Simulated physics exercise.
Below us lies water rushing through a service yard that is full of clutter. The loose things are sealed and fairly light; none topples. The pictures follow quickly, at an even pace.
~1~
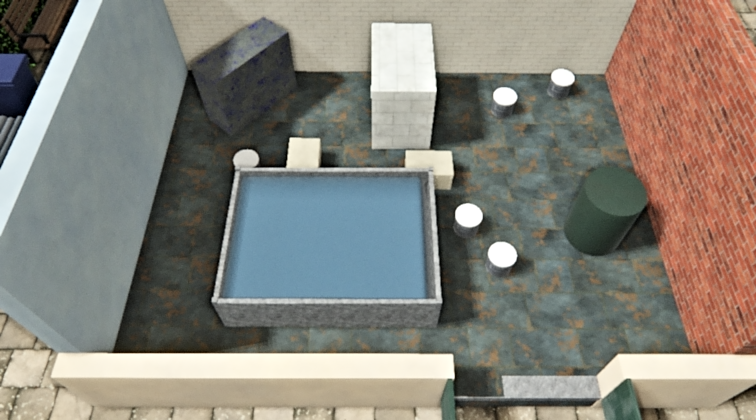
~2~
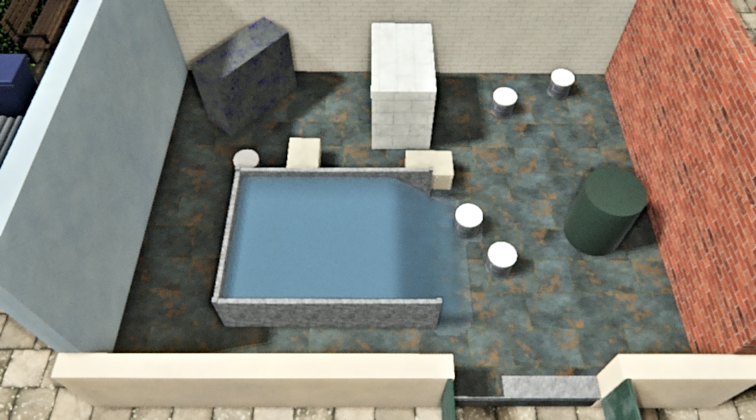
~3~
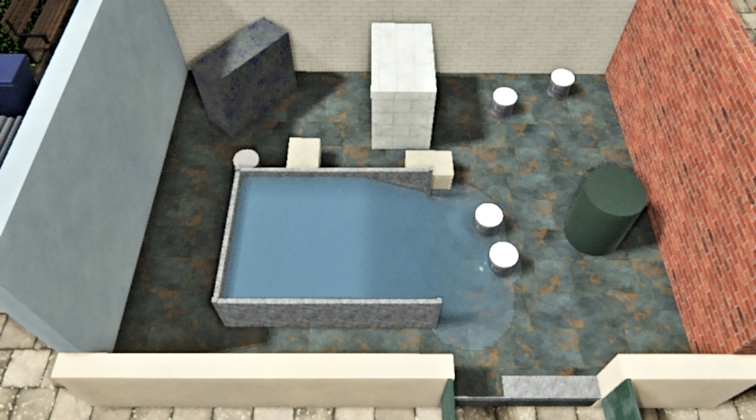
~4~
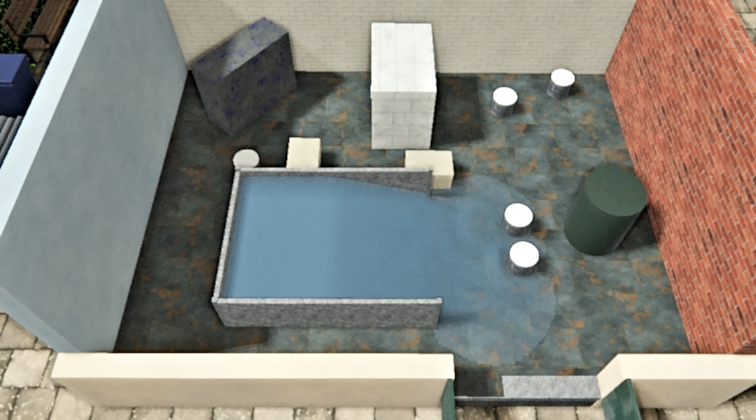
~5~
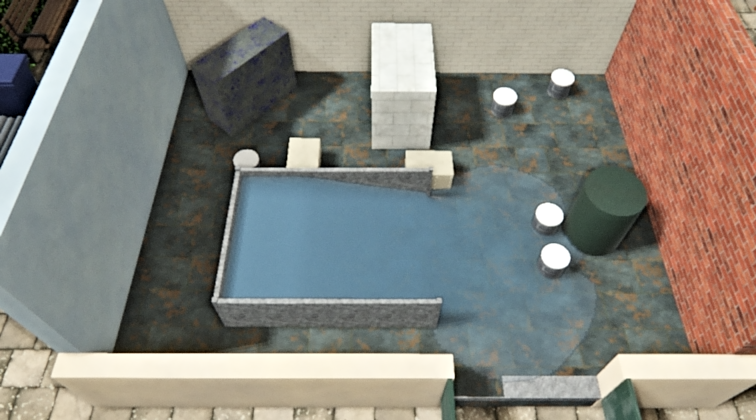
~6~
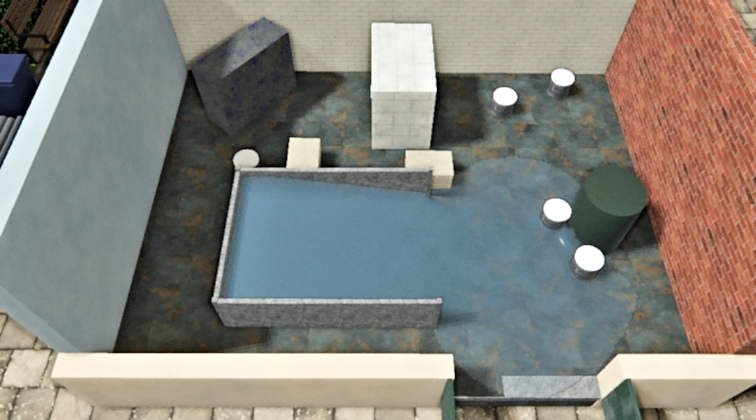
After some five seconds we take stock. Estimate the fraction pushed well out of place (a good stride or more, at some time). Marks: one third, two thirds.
That comes to one to two thirds.
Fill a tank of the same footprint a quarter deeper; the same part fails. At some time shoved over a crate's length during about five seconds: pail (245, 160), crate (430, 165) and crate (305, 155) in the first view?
In turn: Short of that, no, not that far.
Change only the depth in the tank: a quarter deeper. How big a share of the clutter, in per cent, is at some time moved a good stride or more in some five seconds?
Near 60 in a hundred.
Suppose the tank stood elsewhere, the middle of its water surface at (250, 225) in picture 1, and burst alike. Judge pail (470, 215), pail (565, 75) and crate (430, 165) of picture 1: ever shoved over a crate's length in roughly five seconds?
One after the other: That far or more, pushed that far, swept aside.
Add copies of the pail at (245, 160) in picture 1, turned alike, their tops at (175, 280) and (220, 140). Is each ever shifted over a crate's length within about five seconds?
In turn: No, never so far.
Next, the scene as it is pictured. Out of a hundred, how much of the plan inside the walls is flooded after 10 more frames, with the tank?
Roughly 50 per cent.
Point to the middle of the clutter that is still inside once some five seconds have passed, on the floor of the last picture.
Close to (419, 153).
A moment on, 2 of 7 are well off their spots; 1 afloat.
Next, 2 of 7 are well off their spots; 1 afloat.
Later, 3 of 7 are well off their spots; 2 afloat.
In the end, 4 of 7 are well off their spots, and 4 have been at some point; 2 afloat.
